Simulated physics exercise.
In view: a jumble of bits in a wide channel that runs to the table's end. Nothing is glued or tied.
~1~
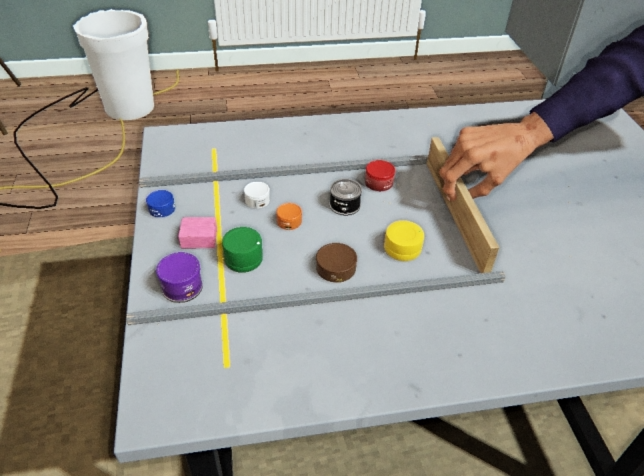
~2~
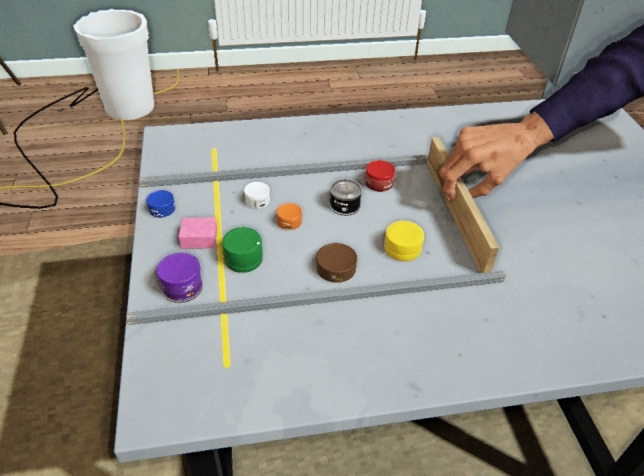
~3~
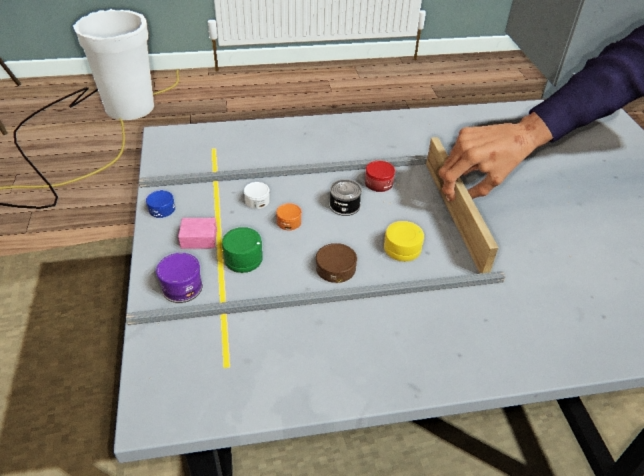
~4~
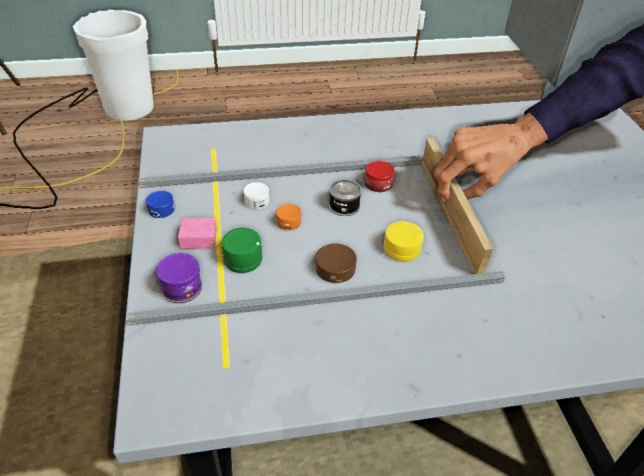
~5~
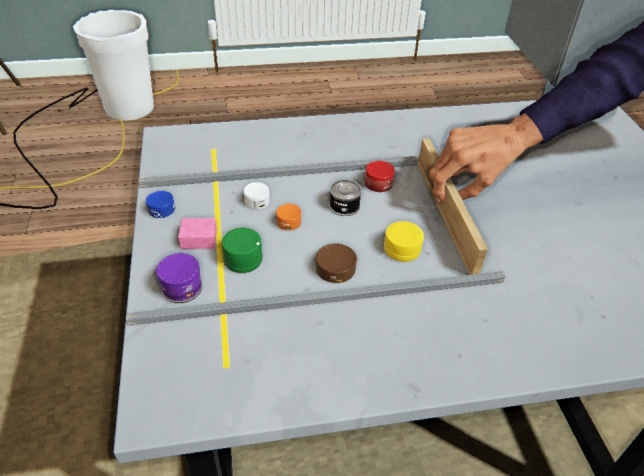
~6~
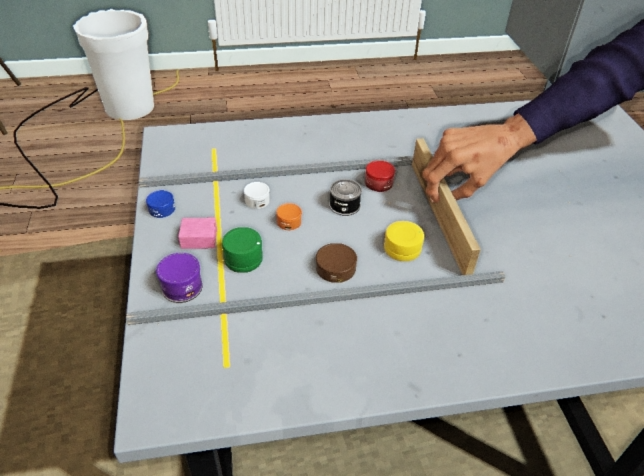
Hand holding a wooden board upright on a grey table, sliding it slightly left towards scattered colourful tubs and a pink block.
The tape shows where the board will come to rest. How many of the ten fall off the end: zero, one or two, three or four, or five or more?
The number that fall off is zero.
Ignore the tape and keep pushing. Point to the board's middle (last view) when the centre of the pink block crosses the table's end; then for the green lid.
Near (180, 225) and (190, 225).
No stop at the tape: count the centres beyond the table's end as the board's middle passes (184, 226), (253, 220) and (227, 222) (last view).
In that order 3, 0 and 0.
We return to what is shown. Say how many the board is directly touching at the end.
It touches 5.
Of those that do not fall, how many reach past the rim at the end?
That would be 0.
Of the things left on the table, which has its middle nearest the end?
That is the blue tub.
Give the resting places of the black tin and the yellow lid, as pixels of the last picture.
Near (201, 210) and (200, 253).
A little later, none off yet; blue tub at rest near (161, 204); purple tin at rest near (180, 278); pink block at rest near (198, 233).
When it is over, the number that fall off is zero.
